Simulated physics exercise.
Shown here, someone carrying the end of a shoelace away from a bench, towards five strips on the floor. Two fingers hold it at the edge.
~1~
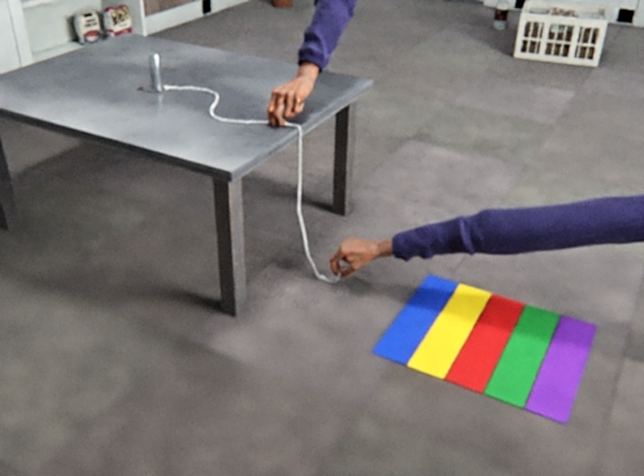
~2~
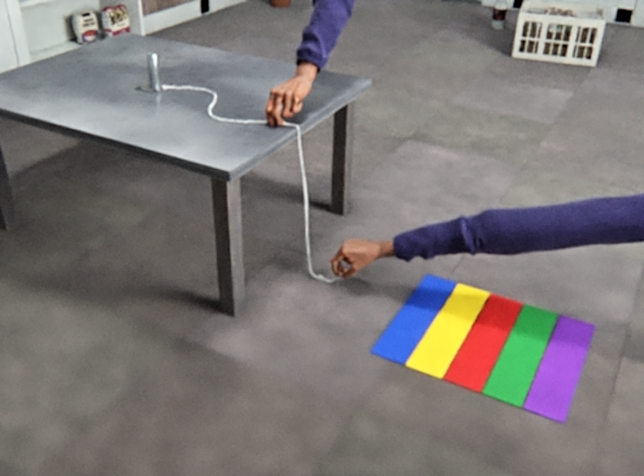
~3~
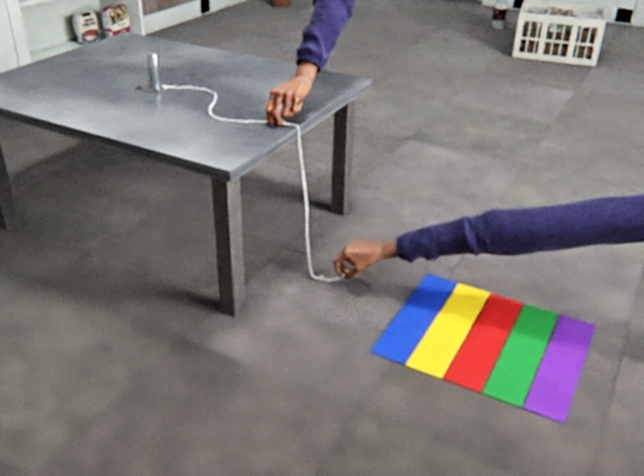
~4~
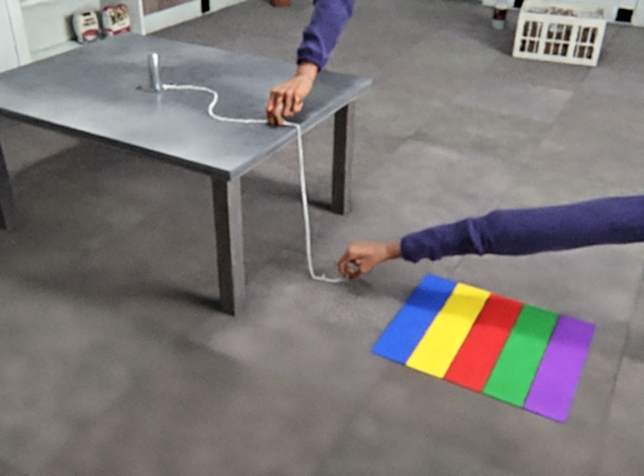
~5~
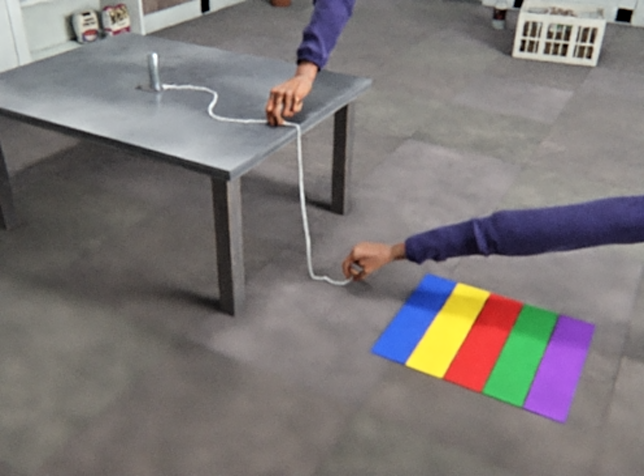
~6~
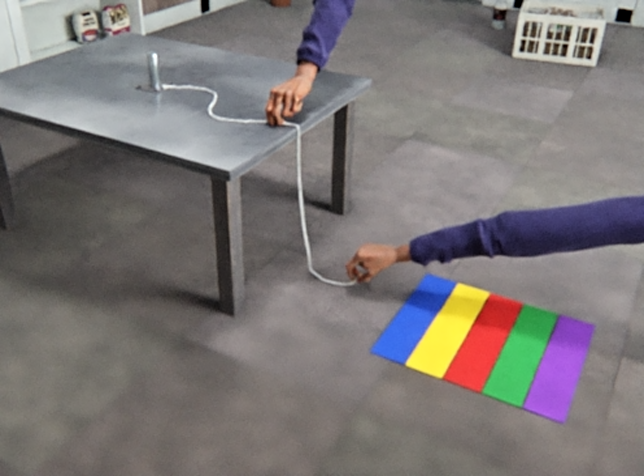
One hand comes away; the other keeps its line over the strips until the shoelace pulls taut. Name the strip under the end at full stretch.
It gets as far as the red strip.
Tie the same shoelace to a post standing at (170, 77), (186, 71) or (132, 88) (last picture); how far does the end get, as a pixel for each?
The places are (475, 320), (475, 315) and (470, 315).
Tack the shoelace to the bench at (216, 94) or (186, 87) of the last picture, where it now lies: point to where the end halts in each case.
Near (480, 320) and (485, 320).
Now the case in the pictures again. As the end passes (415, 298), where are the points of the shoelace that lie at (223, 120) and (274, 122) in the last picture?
They go to (267, 119) and to (299, 144).
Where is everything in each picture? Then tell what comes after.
The first frame shows end (340, 274); blue (400, 343); yellow (435, 355); red (472, 368); green (511, 382); purple (552, 397).
The second frame shows end (341, 274); shoelace through (190, 88) (212, 105) (246, 122) (299, 145) (306, 209) (310, 267).
The third frame shows end (344, 275).
The fourth frame shows end (347, 276); shoelace through (190, 87) (212, 105) (246, 122) (300, 145) (305, 209) (311, 267).
The fifth frame shows end (352, 277).
The sixth frame shows end (356, 279); shoelace through (190, 87) (212, 105) (246, 122) (298, 144) (302, 208) (310, 267).
A little later, end near (415, 298); over blue.
Next, end near (461, 313); over yellow.
When it is tight, end near (490, 323); over red. The red one.
